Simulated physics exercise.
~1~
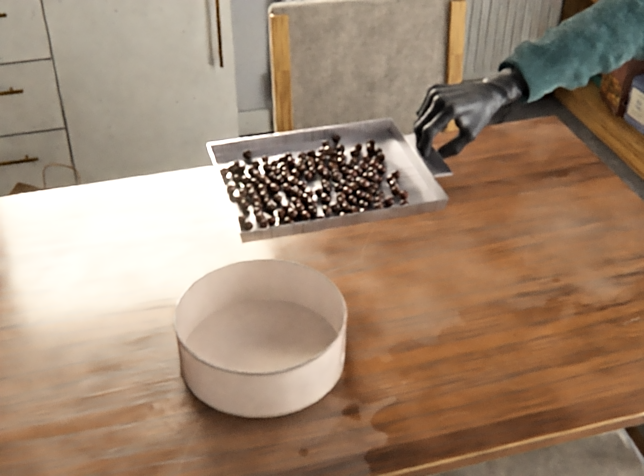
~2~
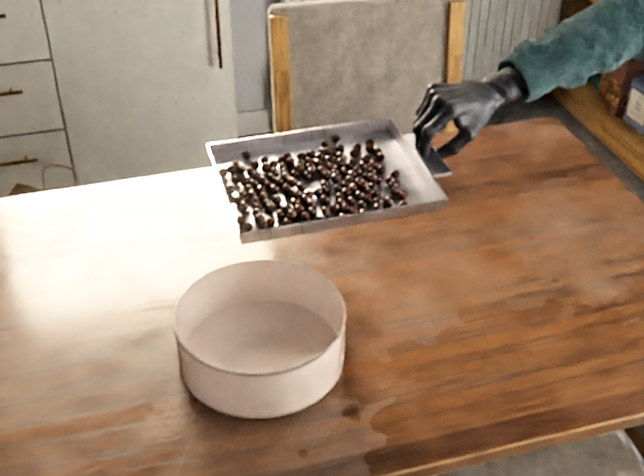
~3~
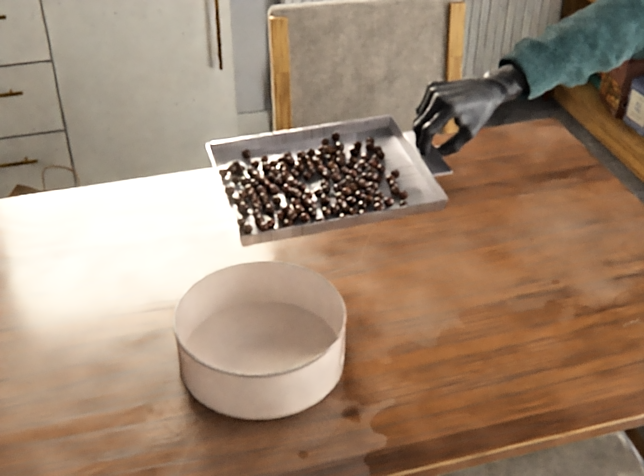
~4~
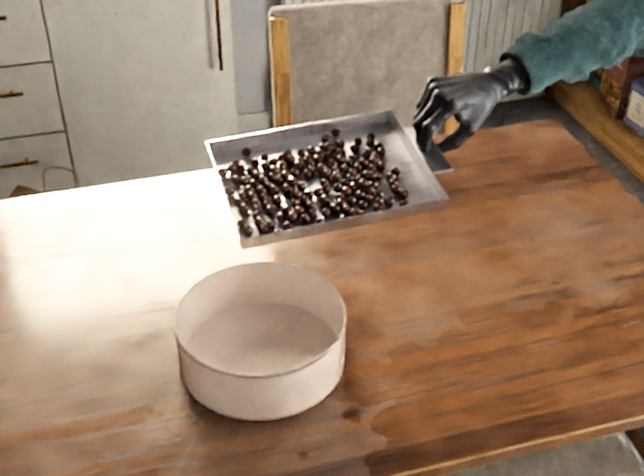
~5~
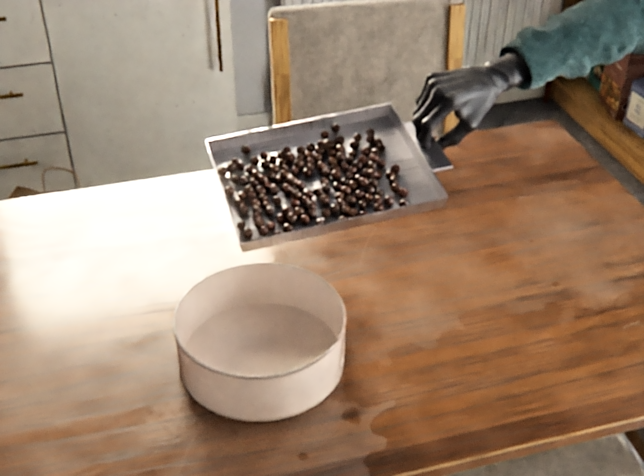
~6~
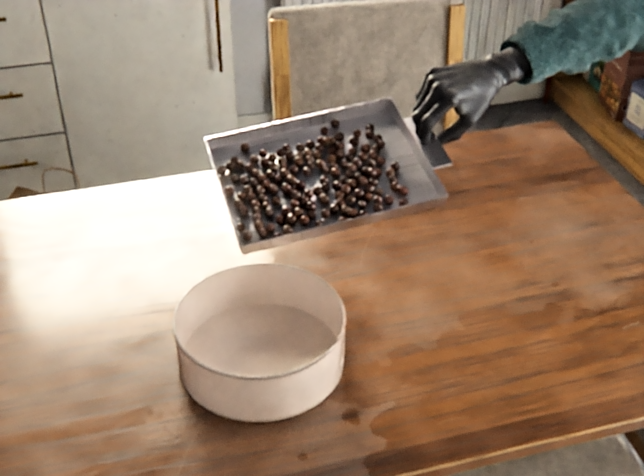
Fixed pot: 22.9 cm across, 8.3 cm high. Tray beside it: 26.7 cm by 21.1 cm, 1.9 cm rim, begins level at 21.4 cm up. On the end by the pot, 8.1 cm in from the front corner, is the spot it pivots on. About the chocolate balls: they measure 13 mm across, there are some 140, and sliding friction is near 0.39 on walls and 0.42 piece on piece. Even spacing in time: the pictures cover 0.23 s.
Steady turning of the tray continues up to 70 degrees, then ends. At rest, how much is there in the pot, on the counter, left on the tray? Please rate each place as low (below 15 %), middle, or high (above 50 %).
Pot: Low, counter: Low, left on the tray: High.
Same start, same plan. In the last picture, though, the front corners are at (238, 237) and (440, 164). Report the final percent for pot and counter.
Per cent by place - pot 0, counter 0.
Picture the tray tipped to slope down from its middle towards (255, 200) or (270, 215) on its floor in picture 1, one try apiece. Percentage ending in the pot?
First try: About 0 percent; second try: About 0 percent.
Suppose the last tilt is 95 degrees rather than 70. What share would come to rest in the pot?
It would land at about 100 percent.
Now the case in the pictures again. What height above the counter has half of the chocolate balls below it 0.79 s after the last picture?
Around 26 cm up.
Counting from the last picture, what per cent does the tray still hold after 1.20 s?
Estimate: Near 100 in a hundred.
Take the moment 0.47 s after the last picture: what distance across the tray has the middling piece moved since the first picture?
Some 4 cm.
Then, 0.47 s after the last picture, tilt 39 degrees; the tray holds 100 %, the pot 0 %.
Then, 0.79 s after the last picture, tilt 58 degrees; the tray holds 100 %, the pot 0 %.
Then, 1.20 s after the last picture, tilt 70 degrees; the tray holds 100 %, the pot 0 %.
In the end, pot 0 %, counter 0 %, tray 100 %.
